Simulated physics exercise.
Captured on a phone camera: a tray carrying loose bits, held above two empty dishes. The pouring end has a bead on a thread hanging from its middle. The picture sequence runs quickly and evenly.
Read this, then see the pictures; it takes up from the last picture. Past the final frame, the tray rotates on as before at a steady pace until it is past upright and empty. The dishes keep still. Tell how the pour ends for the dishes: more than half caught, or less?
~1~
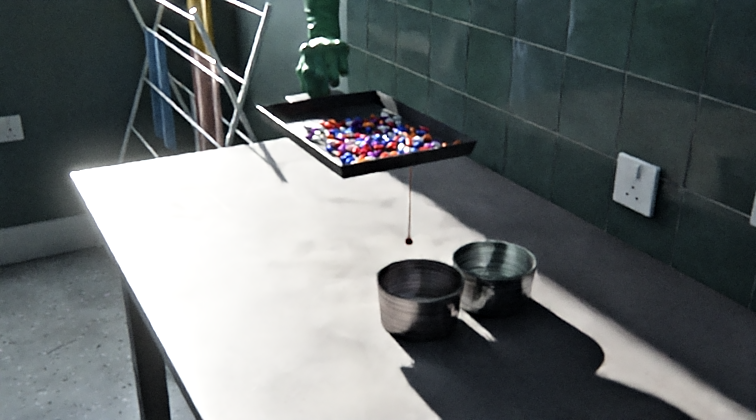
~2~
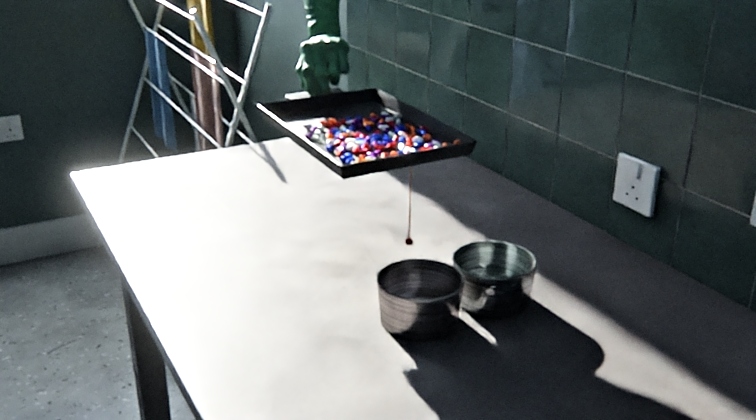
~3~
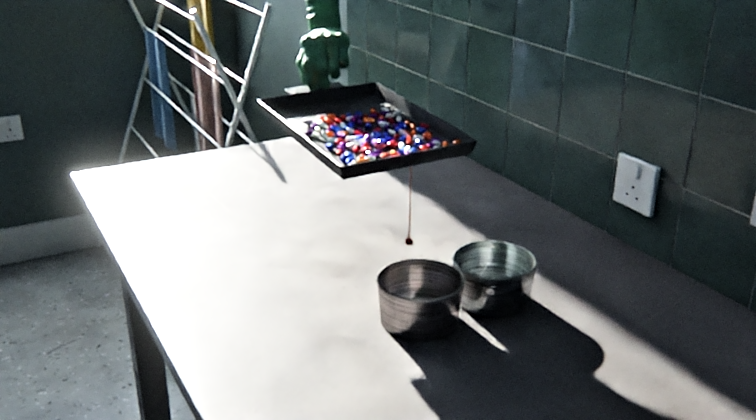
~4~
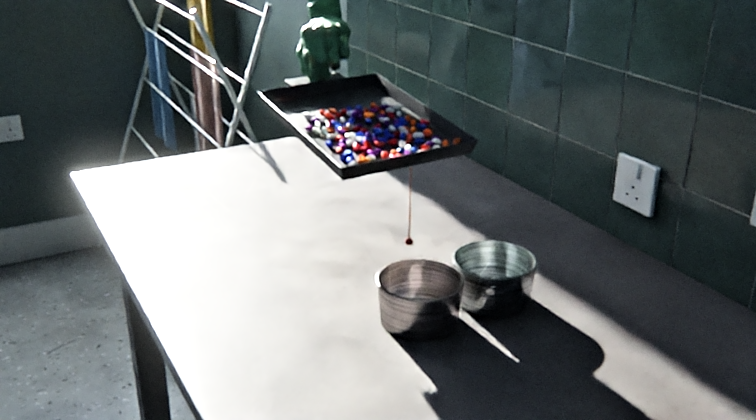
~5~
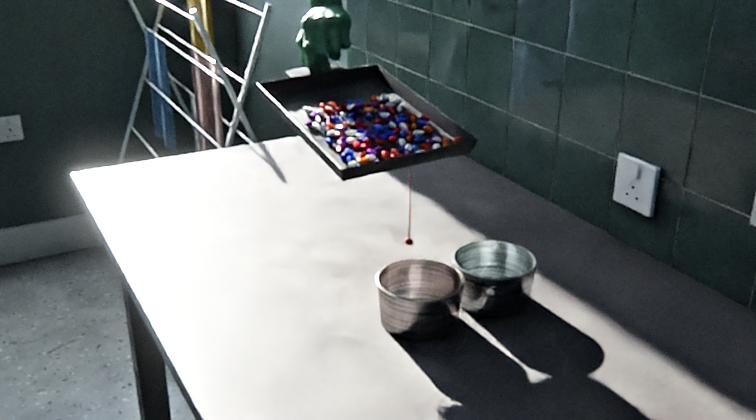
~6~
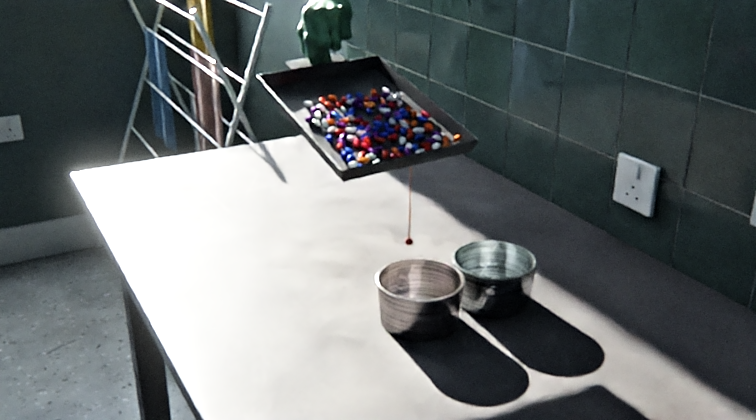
The dishes will catch most of the load.
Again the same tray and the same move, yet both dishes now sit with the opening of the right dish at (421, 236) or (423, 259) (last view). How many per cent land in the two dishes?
10 % and 70 %.
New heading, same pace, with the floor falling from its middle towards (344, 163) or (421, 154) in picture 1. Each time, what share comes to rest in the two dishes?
Roughly 20 percent first and 60 percent second.
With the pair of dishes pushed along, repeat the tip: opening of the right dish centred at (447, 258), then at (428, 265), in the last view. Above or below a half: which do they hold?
At place one the bulk; at place two the bulk.
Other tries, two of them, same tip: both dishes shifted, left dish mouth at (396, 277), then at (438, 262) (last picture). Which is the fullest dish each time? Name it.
First try: The left-side dish; second try: The left-side dish.
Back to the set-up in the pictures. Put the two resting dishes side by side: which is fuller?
The one in question is the left-side one.
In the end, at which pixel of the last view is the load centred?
Close to (414, 314), more or less.
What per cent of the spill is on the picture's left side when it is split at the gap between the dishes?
Estimate: About 90 percent.
Just after the last frame, tray tipped steeply; every one on the tray.
A moment on, tray tipped right over; almost all on the tray; just a few in the left dish; just a few outside both.
Further on, tray tipped past a quarter turn; roughly two thirds in the left dish; about a tenth in the right dish; roughly a quarter outside both.
When it is over, tray tipped past a quarter turn; roughly two thirds in the left dish; about a tenth in the right dish; roughly a quarter outside both.
